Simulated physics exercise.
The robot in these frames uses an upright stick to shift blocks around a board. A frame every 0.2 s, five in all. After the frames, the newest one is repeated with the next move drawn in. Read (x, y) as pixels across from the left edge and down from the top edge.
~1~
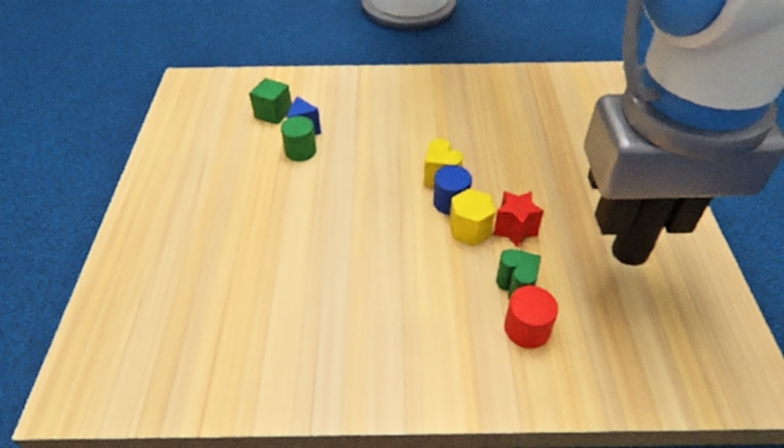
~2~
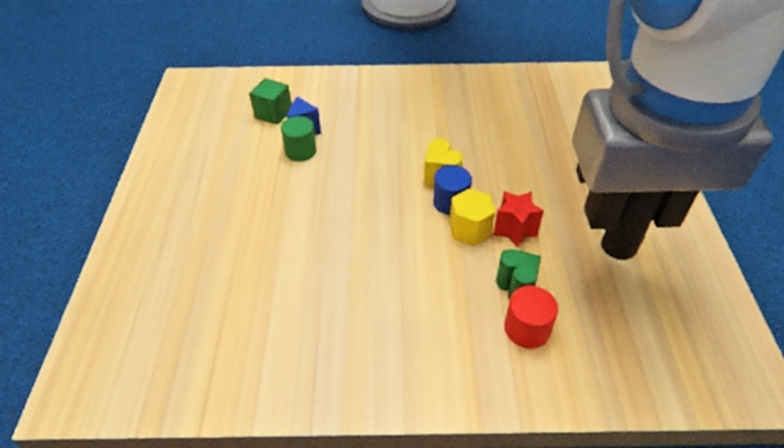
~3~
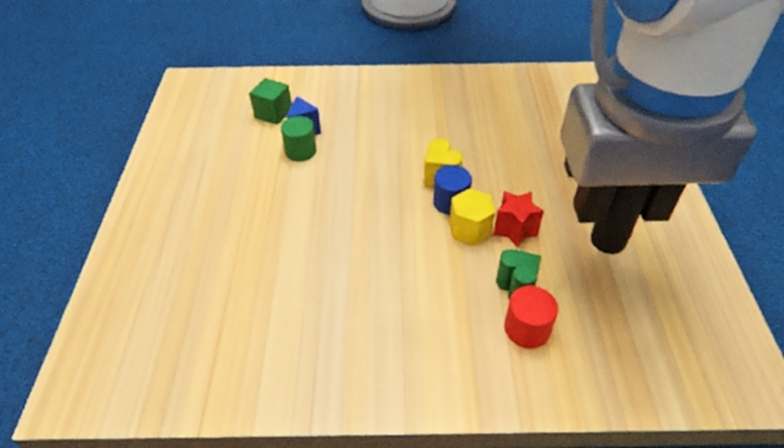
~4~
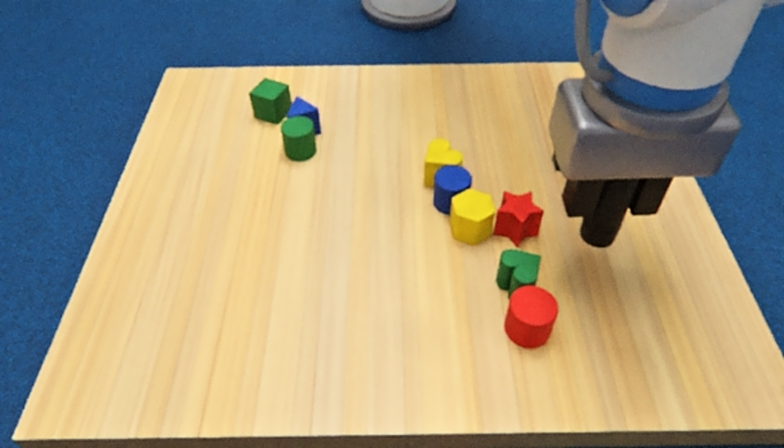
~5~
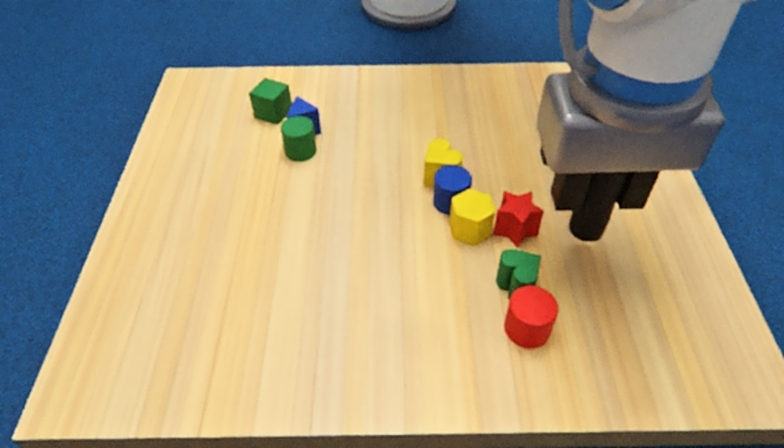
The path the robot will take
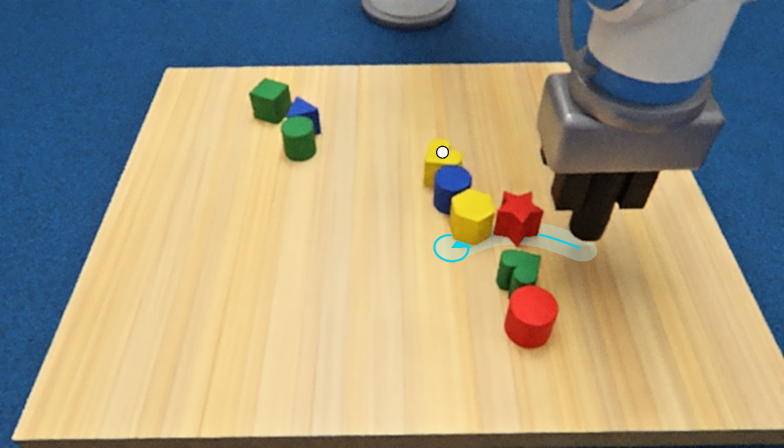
We see a wooden board with scattered red, yellow, green and blue blocks, and a robot arm holding a dark upright stick at the right. The arm moves slowly left and slightly upward toward the red star, while the blocks stay still.
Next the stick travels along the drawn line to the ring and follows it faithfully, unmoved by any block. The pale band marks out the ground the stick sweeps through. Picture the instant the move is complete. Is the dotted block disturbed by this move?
The block you're asking about stays where it is.
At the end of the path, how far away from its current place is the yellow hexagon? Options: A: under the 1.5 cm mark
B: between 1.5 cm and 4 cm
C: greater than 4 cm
Correct choice: C.
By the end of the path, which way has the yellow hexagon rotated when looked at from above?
The block turns clockwise.
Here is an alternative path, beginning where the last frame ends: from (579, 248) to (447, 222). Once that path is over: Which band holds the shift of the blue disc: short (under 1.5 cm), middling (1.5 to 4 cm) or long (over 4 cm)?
Travel: Beyond 4 cm.
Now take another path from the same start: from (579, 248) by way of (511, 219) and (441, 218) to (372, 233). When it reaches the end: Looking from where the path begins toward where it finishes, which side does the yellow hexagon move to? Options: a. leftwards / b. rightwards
(a)
Path on the board, from (579, 248) over (535, 234) and (491, 234) to (451, 248); the dot is on the yellow heart-shaped block.
The first path, step by step. One third of the way, stick at (539, 216); yellow hexagon at (465, 206), turned 15° clockwise; red star block at (503, 202), turned 25° anticlockwise.
Two thirds of the way, stick at (494, 216); blue disc at (447, 176); yellow hexagon at (429, 206), turned 20° clockwise; red star block at (464, 199), turned 30° anticlockwise.
At the end, stick at (453, 230); yellow heart-shaped block in place; blue disc at (436, 175); yellow hexagon at (393, 202), turned 40° clockwise; red star block at (430, 205).
